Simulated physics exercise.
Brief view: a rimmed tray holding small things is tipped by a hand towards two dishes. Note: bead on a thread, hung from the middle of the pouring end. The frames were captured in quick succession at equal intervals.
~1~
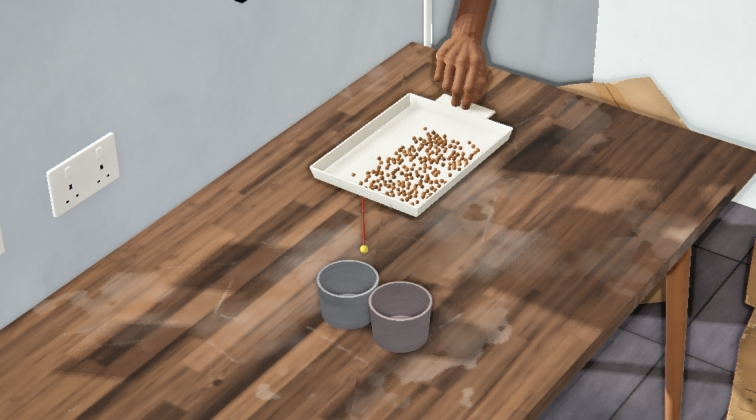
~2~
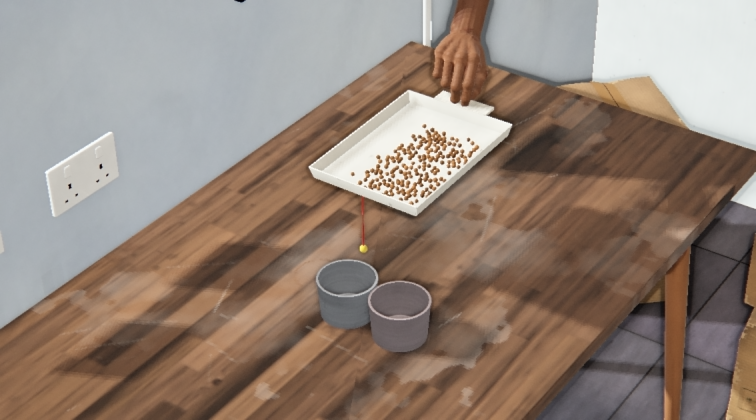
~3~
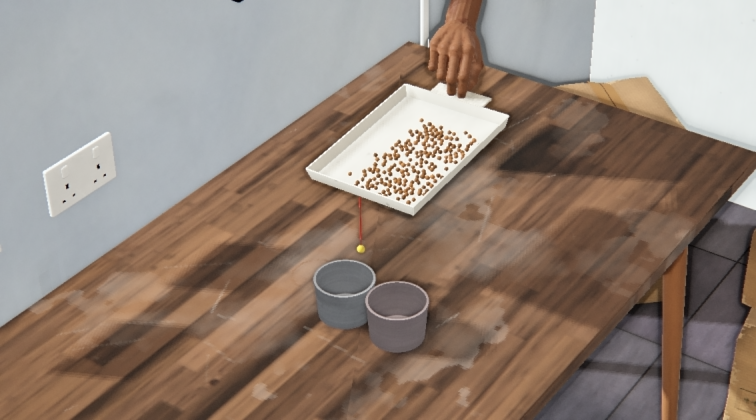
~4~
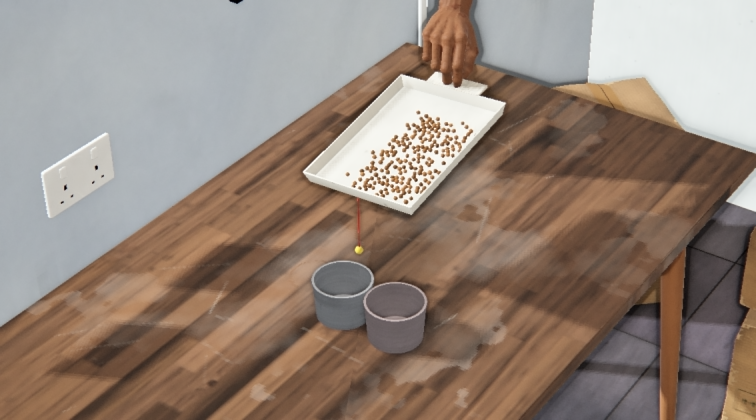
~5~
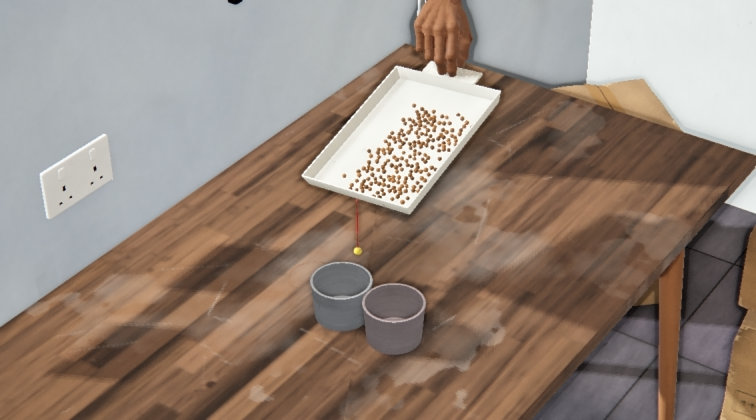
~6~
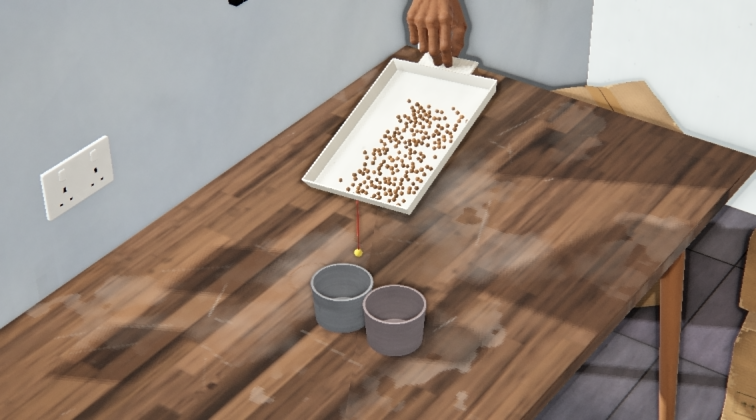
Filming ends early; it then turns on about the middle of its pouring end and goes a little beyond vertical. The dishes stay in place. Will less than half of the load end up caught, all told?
Yes, only the minority of it is caught.
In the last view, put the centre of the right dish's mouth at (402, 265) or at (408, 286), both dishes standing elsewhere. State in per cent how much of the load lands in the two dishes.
Trial 1: 0 percent; trial 2: 10 percent.
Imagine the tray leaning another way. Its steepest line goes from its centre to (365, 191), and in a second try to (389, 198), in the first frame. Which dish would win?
Try one: The leftmost dish. Try two: The rightmost dish.
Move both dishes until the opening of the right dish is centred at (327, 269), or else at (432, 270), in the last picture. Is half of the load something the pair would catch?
The dishes end up with the greater share in the first try and the lesser share in the second.
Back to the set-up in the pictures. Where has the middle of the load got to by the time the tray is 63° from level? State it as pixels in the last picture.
The middle of the load sits near (336, 189).
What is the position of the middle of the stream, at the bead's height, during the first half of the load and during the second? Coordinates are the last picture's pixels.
It goes through near (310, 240) first, then near (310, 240).
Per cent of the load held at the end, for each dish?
Left dish keeps 20 %, right dish keeps 0 %.
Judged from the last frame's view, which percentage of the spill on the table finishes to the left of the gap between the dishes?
Roughly 100 %.
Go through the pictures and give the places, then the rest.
Corners of the pouring end at (315, 167) and (417, 205), level; middle of the load at (420, 169), cereal balls; left dish at (331, 307); right dish at (383, 330); bead on its thread at (364, 249), in the first picture.
Corners of the pouring end at (314, 166) and (416, 205), level; middle of the load at (419, 167), in the second picture.
Corners of the pouring end at (311, 168) and (412, 204), tipped barely, lowest at the left corner; middle of the load at (417, 164), in the third picture.
Corners of the pouring end at (308, 171) and (409, 204), tipped a little, lowest at the left corner; middle of the load at (414, 160), in the fourth picture.
Corners of the pouring end at (306, 174) and (407, 204), tipped clearly, lowest at the left corner; middle of the load at (410, 156), in the fifth picture.
Corners of the pouring end at (307, 178) and (406, 205), tipped clearly, lowest at the left corner; middle of the load at (405, 156), nearly all on the move; left dish at (325, 311); right dish at (377, 334), in the sixth picture.
Soon after the last picture, tray tipped steeply; most on the tray; a small part in the air.
A little later, tray tipped right over; about a third on the tray; a small part in the left dish; about a third outside both; about a quarter in the air.
Later still, tray tipped past a quarter turn; about a quarter in the left dish; most outside both.
At rest, tray tipped past a quarter turn; none in the right dish; about a quarter in the left dish; most outside both.
